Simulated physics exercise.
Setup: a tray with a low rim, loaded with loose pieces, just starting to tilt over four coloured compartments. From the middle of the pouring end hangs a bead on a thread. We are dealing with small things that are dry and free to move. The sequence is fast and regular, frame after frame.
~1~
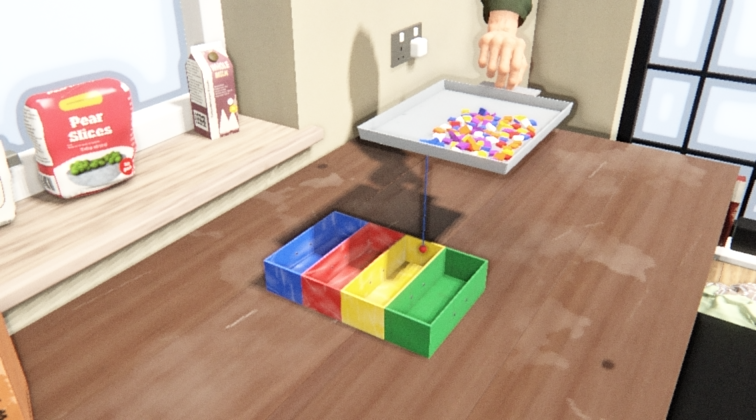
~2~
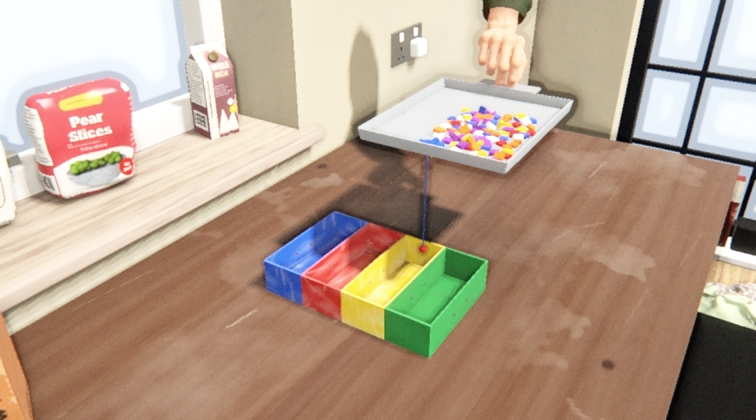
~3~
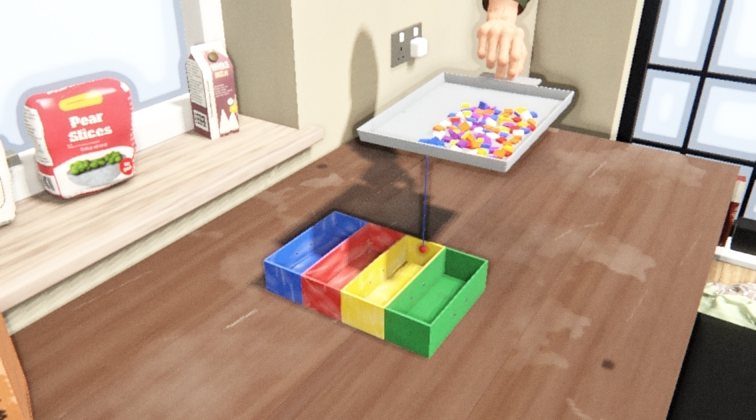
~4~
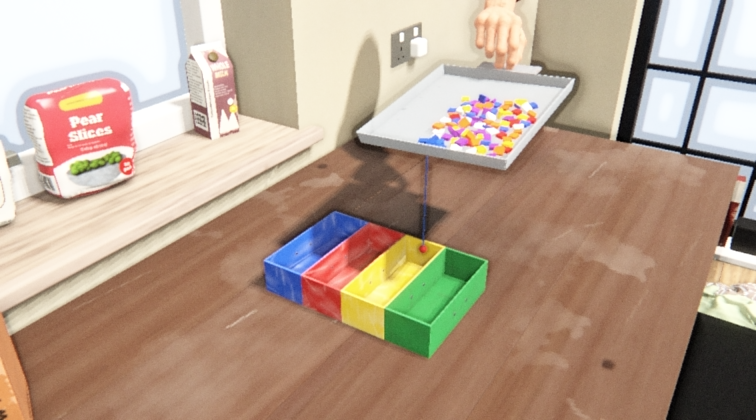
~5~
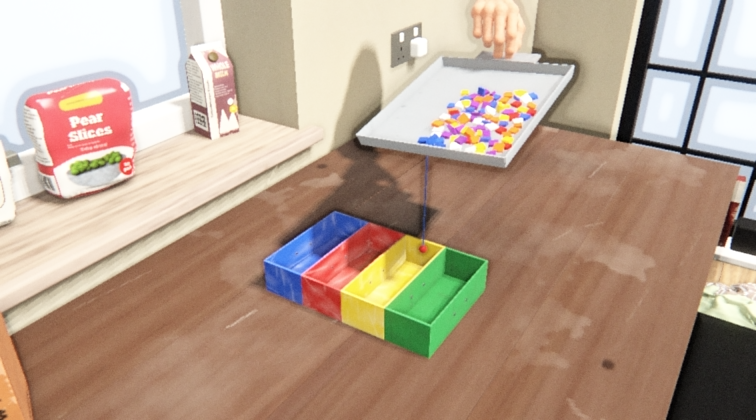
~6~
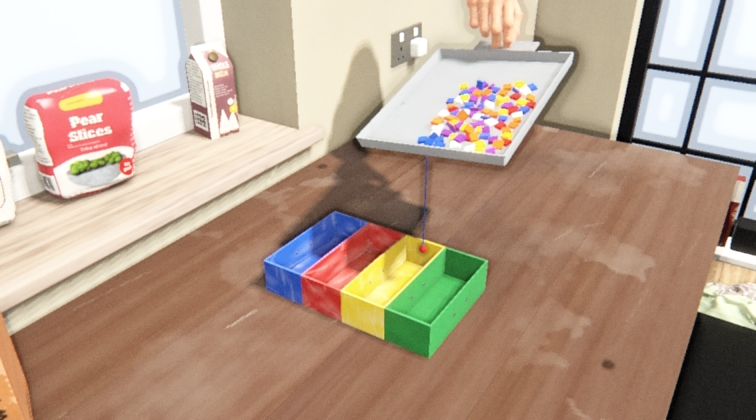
To begin with, a hand holds a nearly level grey tray of colourful mosaic tiles above blue, red, yellow and green compartments on a wooden worktop, a bead hanging on a thread beneath it. The tray then tilts gradually, its left front corner dipping lowest, while the tiles stay heaped together.
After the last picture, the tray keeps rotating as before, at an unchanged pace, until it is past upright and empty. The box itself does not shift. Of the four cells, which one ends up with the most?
The red cell ends up with the most.
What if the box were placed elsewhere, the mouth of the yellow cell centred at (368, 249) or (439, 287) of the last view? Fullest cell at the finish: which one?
So the first one goes to the yellow cell and the second to that blue cell.
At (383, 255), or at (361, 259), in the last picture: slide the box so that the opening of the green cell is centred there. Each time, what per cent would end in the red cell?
You'd get 0 in a hundred the first time and 0 in a hundred the second.
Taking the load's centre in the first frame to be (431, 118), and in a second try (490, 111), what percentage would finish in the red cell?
About 80 %, then about 70 %.
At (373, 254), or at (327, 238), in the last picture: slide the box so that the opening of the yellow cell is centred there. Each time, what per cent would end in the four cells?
In order: 100 per cent and 60 per cent.
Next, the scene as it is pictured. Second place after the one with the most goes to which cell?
The answer here is the cell in yellow.
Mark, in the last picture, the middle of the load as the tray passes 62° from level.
The middle of the pieces lands at roughly (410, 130).
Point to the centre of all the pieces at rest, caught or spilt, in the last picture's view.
Somewhere close to (370, 278) in the last picture.
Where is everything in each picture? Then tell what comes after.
In the first frame, corners of the pouring end at (361, 127) and (506, 162), level; middle of the load at (479, 136), mosaic tiles; bead on its thread at (423, 249); blue cell at (284, 279); red cell at (322, 295); yellow cell at (363, 312); green cell at (407, 330).
In the second frame, corners of the pouring end at (361, 127) and (506, 161), level; middle of the load at (479, 135).
In the third frame, corners of the pouring end at (360, 129) and (505, 160), tipped barely, lowest at the left corner; middle of the load at (479, 132).
In the fourth frame, corners of the pouring end at (360, 131) and (505, 158), tipped a little, lowest at the left corner; middle of the load at (479, 127).
In the fifth frame, corners of the pouring end at (359, 134) and (504, 156), tipped a little, lowest at the left corner; middle of the load at (478, 123).
In the sixth frame, corners of the pouring end at (359, 136) and (503, 154), tipped clearly, lowest at the left corner; middle of the load at (478, 118); blue cell at (284, 279); red cell at (322, 295); yellow cell at (363, 312); green cell at (407, 330).
Soon, tray tipped steeply; nearly all on the tray; a stray few falling or outside the box.
A while on, tray tipped past a quarter turn; most on the tray; a small part in the red cell; a stray few in the blue cell; a stray few in the yellow cell; a small part falling or outside the box.
Towards the end, tray tipped past a quarter turn; about half in the red cell; about a quarter in the yellow cell; a small part in the green cell; a small part in the blue cell.
Finally, tray tipped past a quarter turn; about half in the red cell; about a quarter in the yellow cell; a small part in the green cell; a small part in the blue cell.
